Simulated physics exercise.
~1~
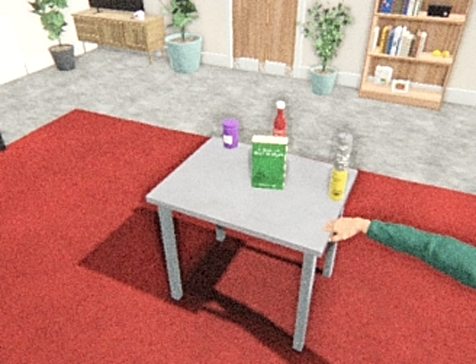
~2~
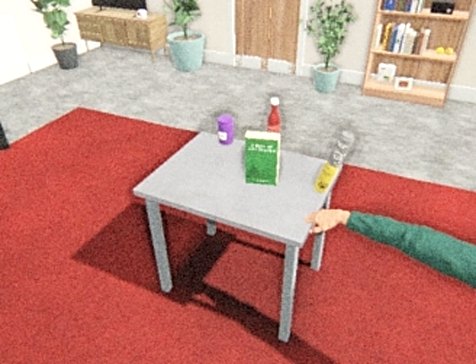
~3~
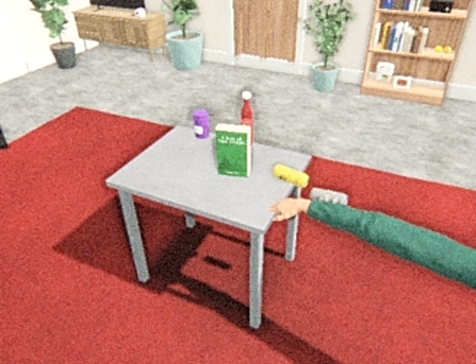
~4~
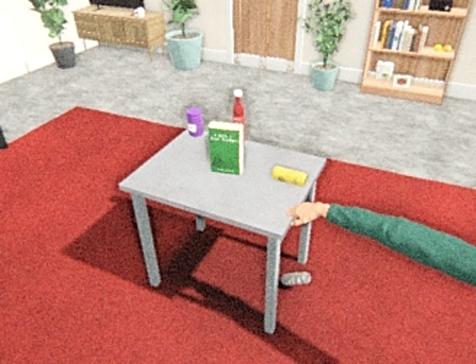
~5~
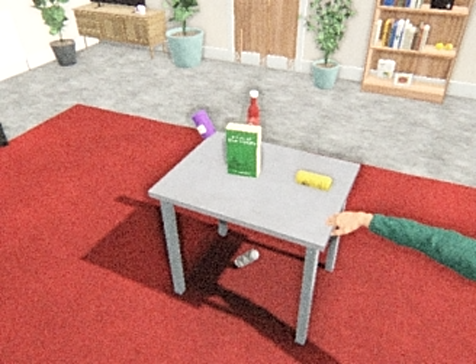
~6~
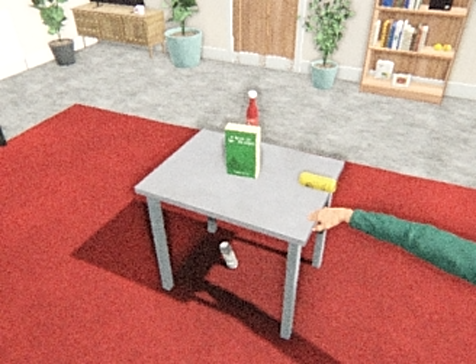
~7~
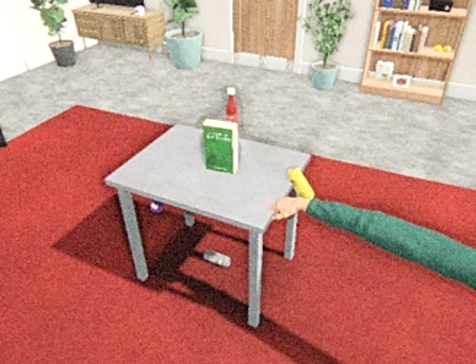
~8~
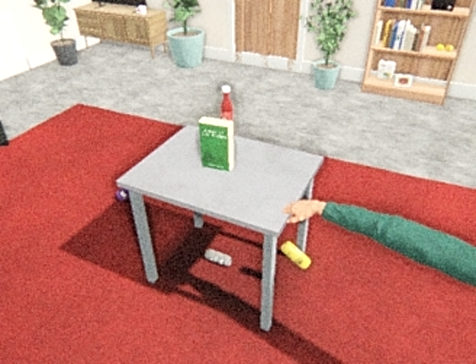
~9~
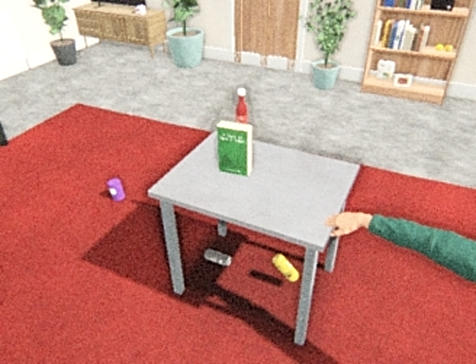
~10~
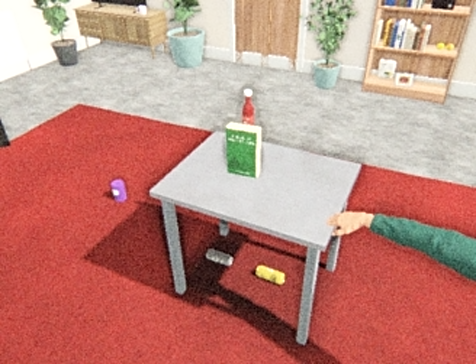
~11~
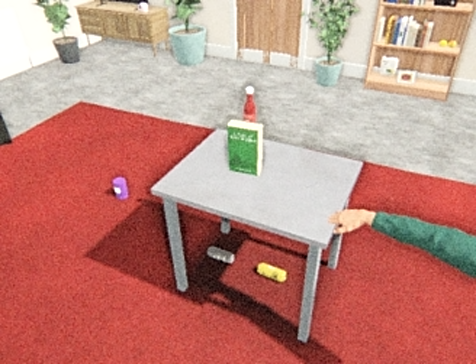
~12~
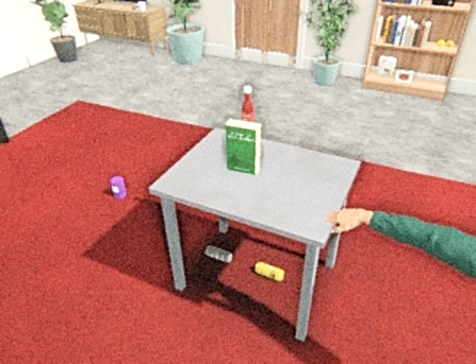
In a room, a hand jerks a table about; three containers fall, two items stay.
